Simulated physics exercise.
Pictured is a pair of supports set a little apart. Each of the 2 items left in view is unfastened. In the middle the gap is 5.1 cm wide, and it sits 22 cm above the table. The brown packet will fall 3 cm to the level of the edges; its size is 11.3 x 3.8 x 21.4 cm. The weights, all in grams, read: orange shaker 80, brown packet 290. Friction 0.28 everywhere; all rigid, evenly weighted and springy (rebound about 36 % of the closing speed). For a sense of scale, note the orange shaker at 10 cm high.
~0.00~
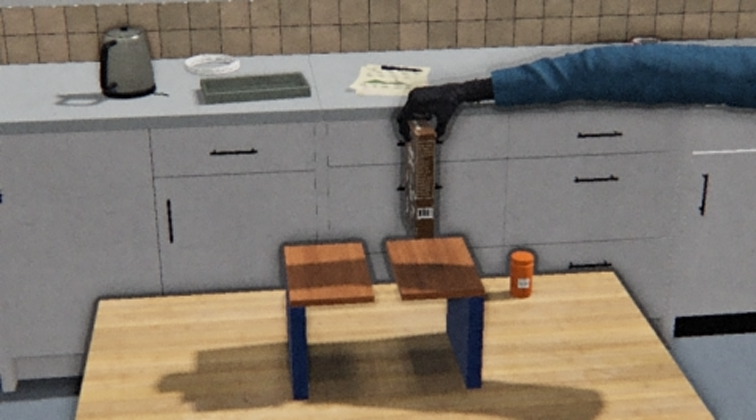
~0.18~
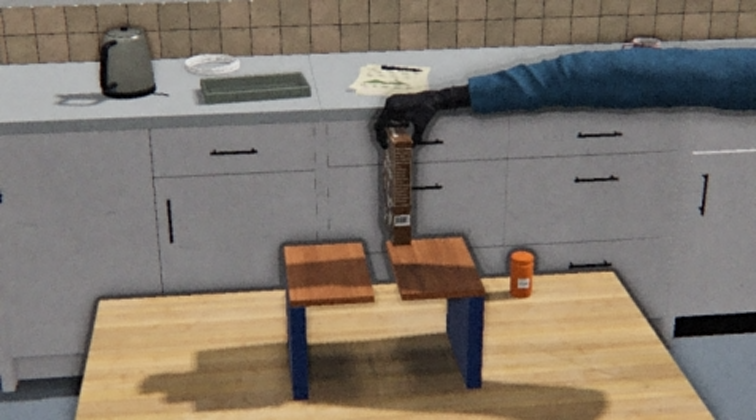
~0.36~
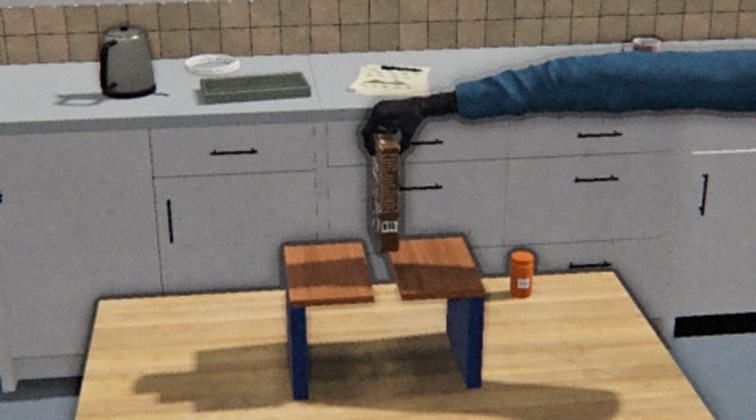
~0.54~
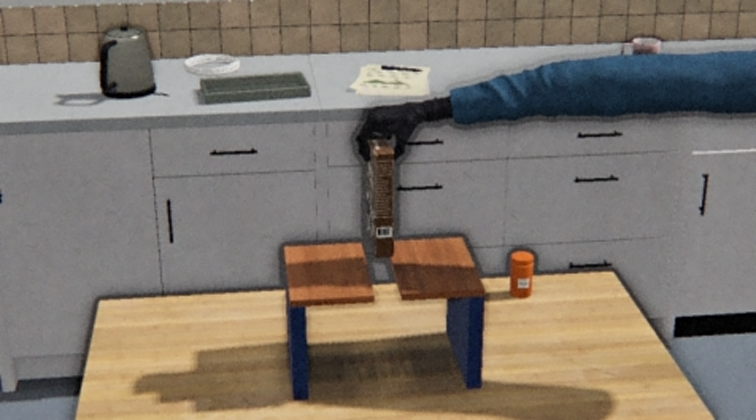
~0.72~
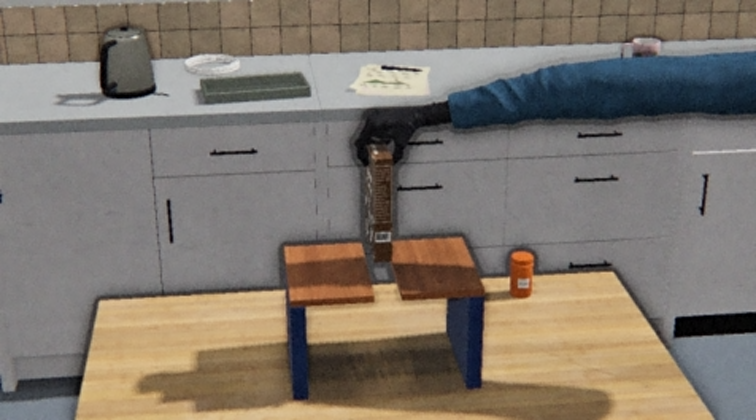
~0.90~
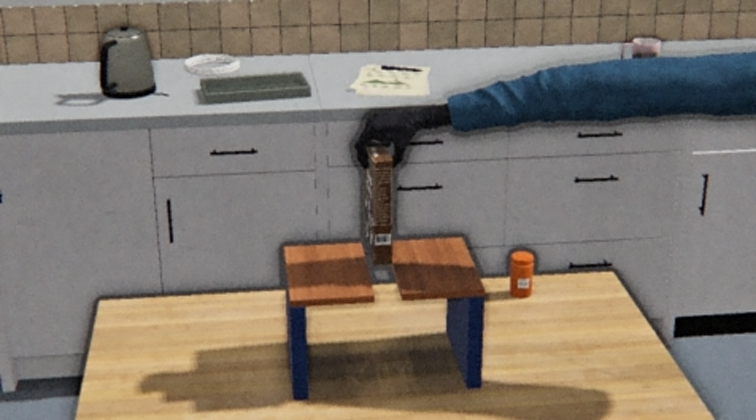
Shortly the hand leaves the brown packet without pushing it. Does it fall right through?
Yes.
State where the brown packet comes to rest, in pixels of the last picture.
It ends up at about (379, 318).
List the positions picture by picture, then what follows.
In the first picture, 9 cm from its drop point; brown packet (420, 177); orange shaker (521, 275).
In the second picture, 5 cm from its drop point; brown packet (397, 184); orange shaker (521, 275).
In the third picture, 3 cm from its drop point; brown packet (385, 190); orange shaker (521, 275).
In the fourth picture, 2 cm from its drop point; brown packet (380, 196); orange shaker (521, 275).
Held still over the gap; brown packet (378, 200); orange shaker (521, 275), in the fifth picture.
Held still over the gap; brown packet (378, 203); orange shaker (521, 275), in the sixth picture.
By 1.20 s, brown packet 20 cm from its spot near (379, 294).
By 1.30 s, brown packet 22 cm from its spot near (379, 304).
When it is over (2.2 s), not toppled but over 4 cm from the start, brown packet; orange shaker within 4 cm of the start. End places, in pixels of the last picture, brown packet near (379, 318). The packet goes down the gap.
